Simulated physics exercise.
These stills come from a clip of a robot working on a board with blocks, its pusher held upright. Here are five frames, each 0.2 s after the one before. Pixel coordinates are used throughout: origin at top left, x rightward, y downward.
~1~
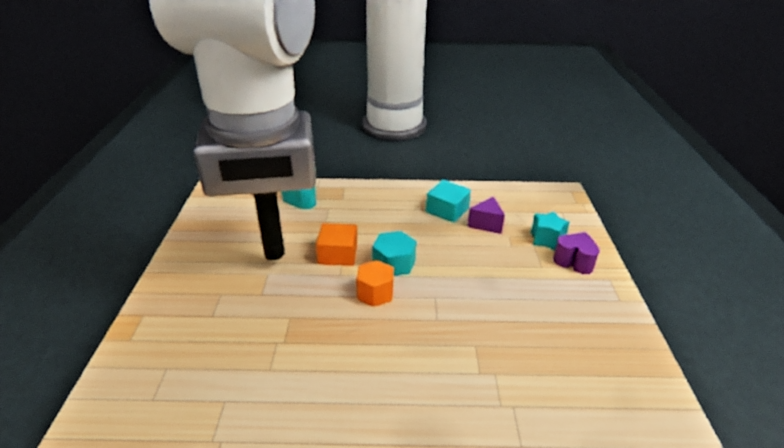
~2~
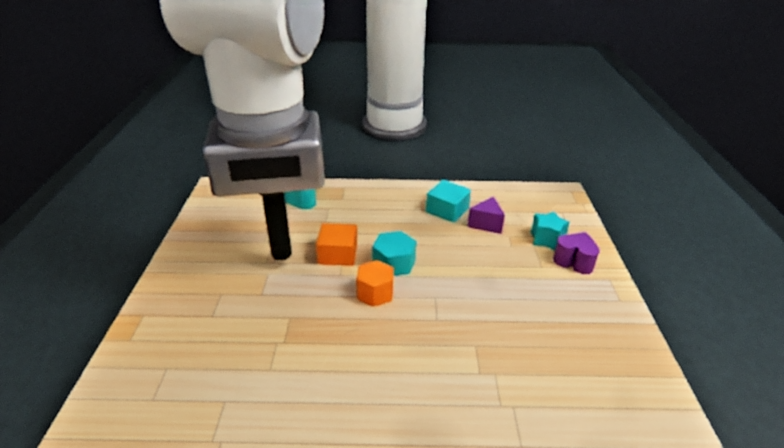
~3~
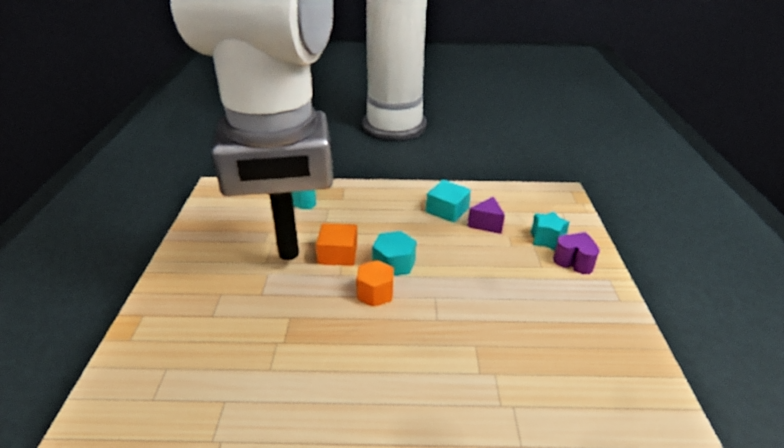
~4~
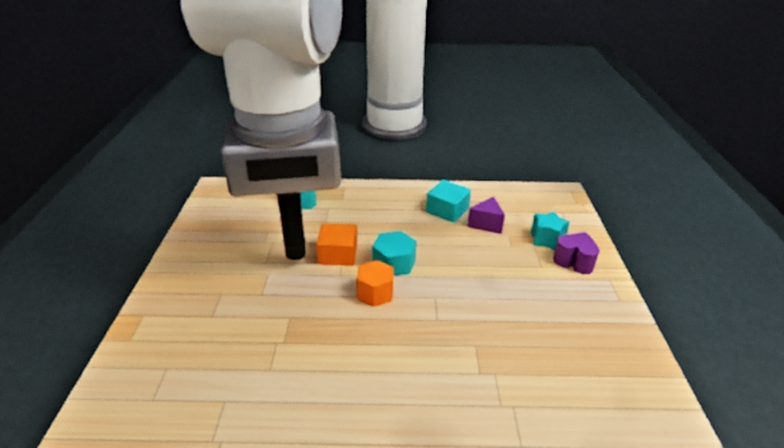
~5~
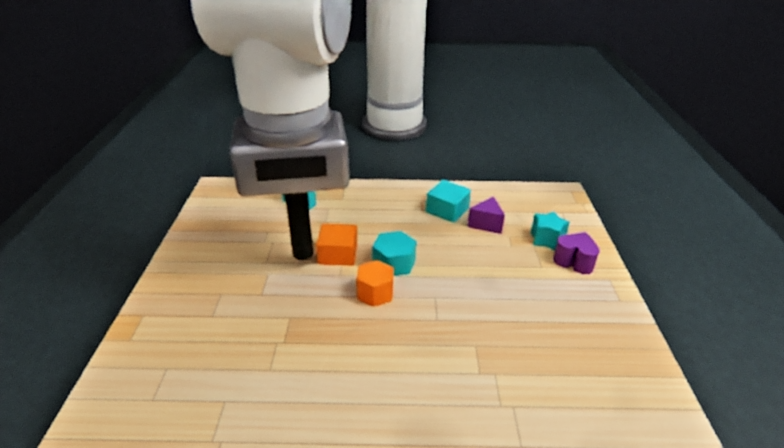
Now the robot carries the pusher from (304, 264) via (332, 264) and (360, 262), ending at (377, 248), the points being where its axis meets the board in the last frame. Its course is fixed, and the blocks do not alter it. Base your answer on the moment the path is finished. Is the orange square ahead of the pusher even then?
Yes, I think so.
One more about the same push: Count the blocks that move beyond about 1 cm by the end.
Blocks moved: One.
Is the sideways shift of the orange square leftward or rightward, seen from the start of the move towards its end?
Measured against the direction from start to end, the orange square shifts toward the left-hand side.
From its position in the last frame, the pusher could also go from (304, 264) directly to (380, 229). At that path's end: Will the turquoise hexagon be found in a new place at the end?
Yes, it checks out.
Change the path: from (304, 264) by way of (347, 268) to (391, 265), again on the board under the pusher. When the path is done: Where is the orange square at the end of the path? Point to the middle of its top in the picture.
Around pixel (364, 228).
On the path given first. Halfway along, pusher at (346, 255); orange square at (361, 229), turned 60° anticlockwise.
At the end, pusher at (377, 239); orange square at (371, 213), turned 100° anticlockwise; orange hexagon not moved; turquoise hexagon at (399, 243).
